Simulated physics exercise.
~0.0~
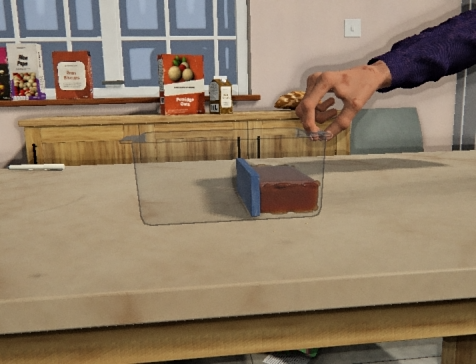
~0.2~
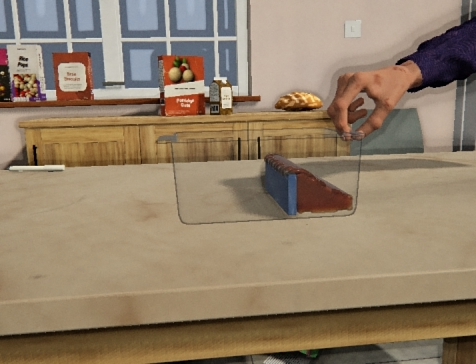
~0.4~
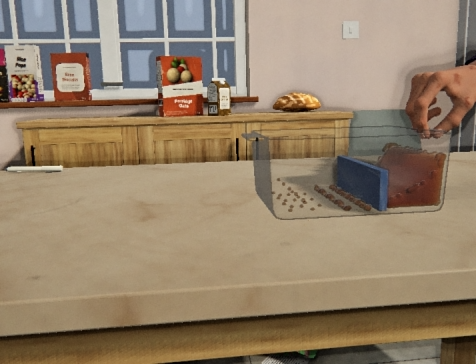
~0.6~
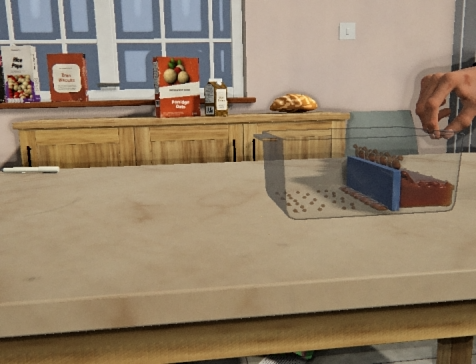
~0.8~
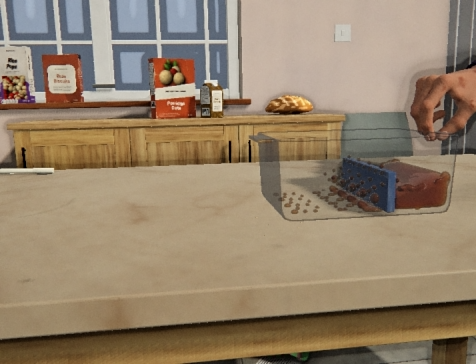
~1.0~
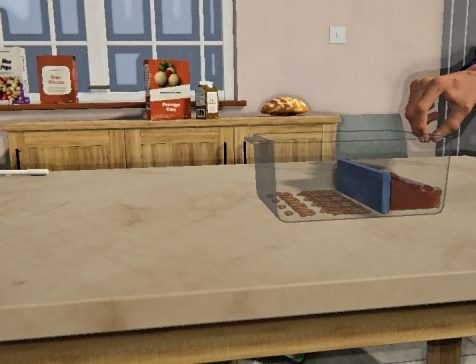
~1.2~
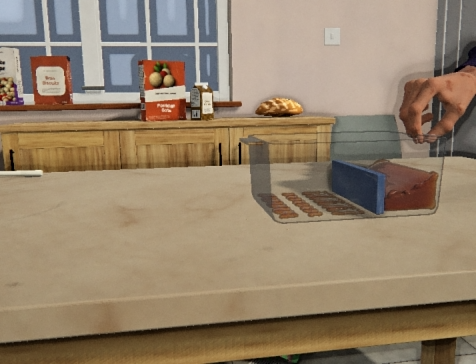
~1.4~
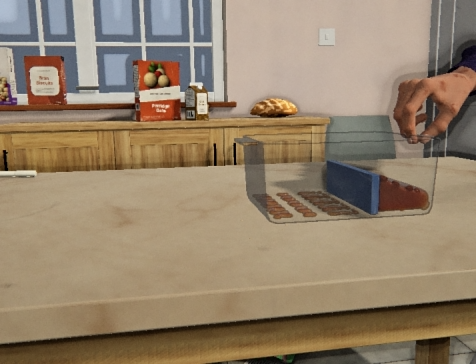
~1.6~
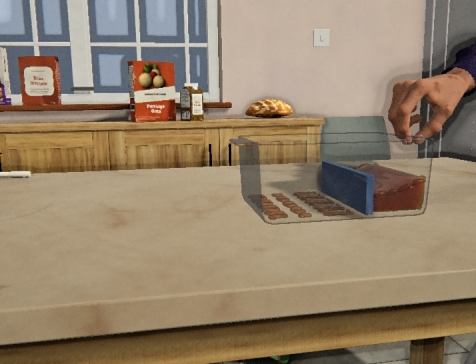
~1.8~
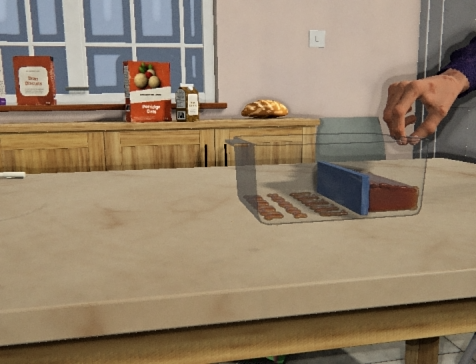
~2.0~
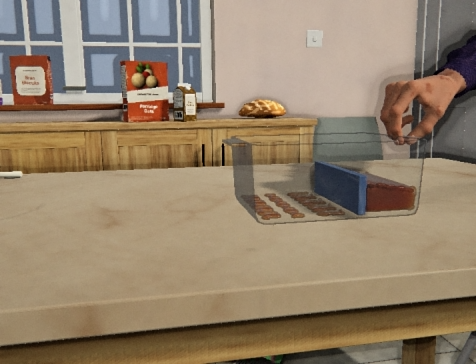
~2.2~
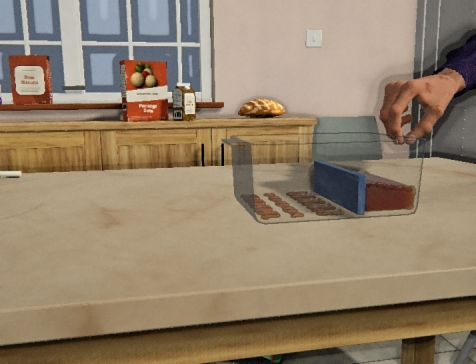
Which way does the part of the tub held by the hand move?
It moves to the right, along with the rest of the tub.
